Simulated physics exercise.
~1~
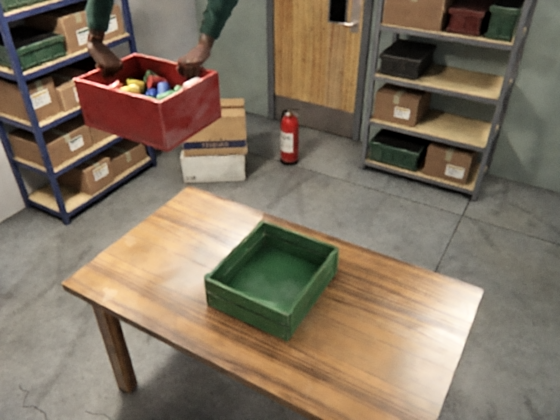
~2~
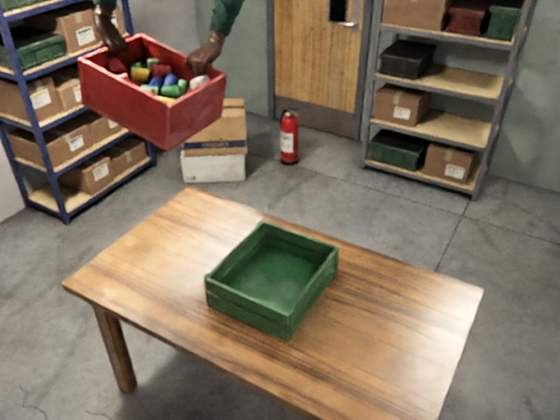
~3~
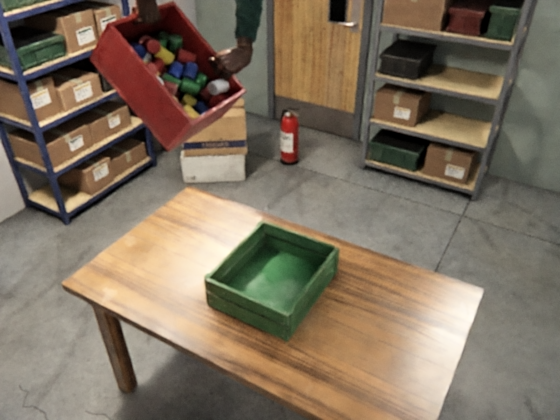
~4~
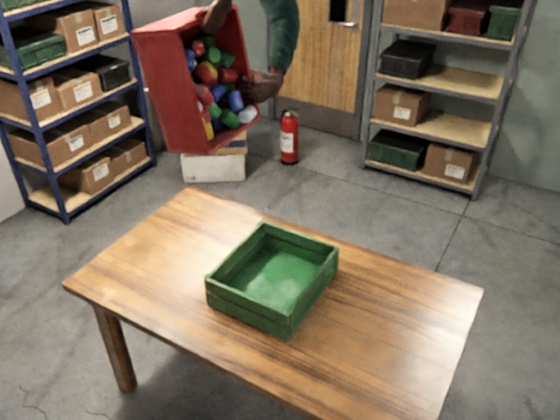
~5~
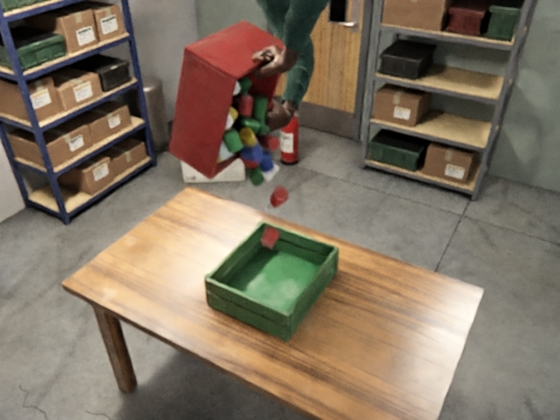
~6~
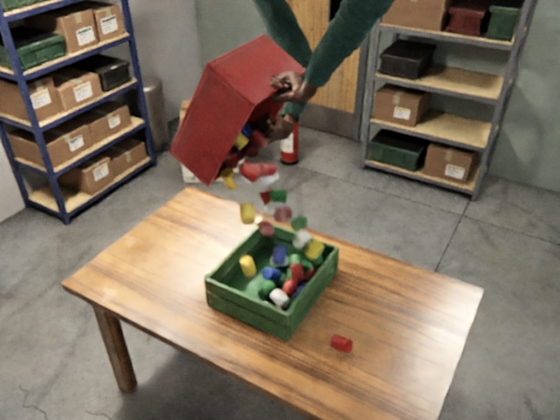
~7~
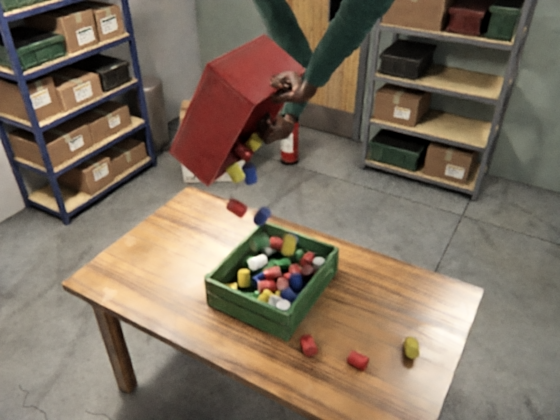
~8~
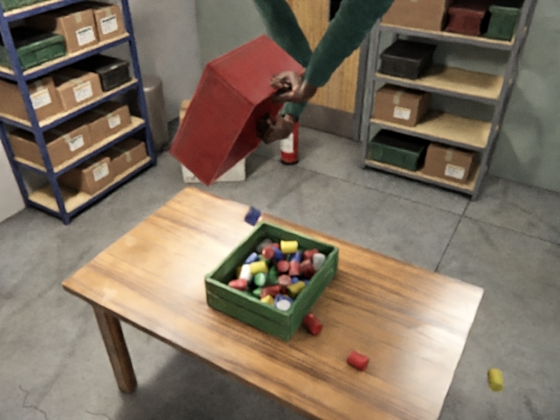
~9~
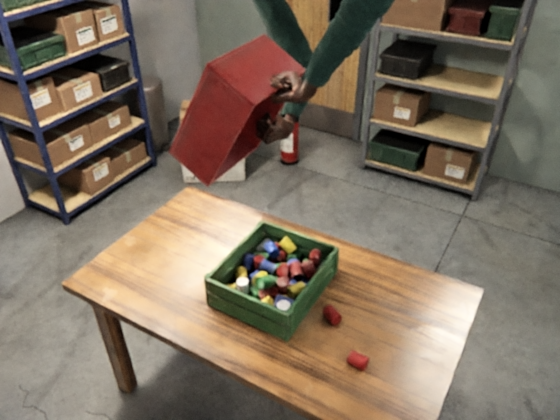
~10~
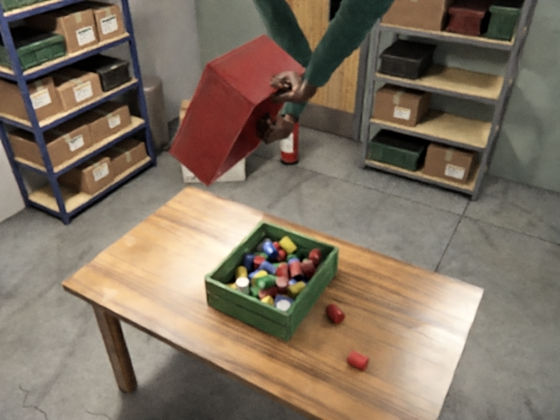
A red crate full of small colourful jars was tipped by a pair of hands over a green tub on a wooden table, filling it, while one yellow jar rolled off the right side and two red ones stayed on the tabletop.
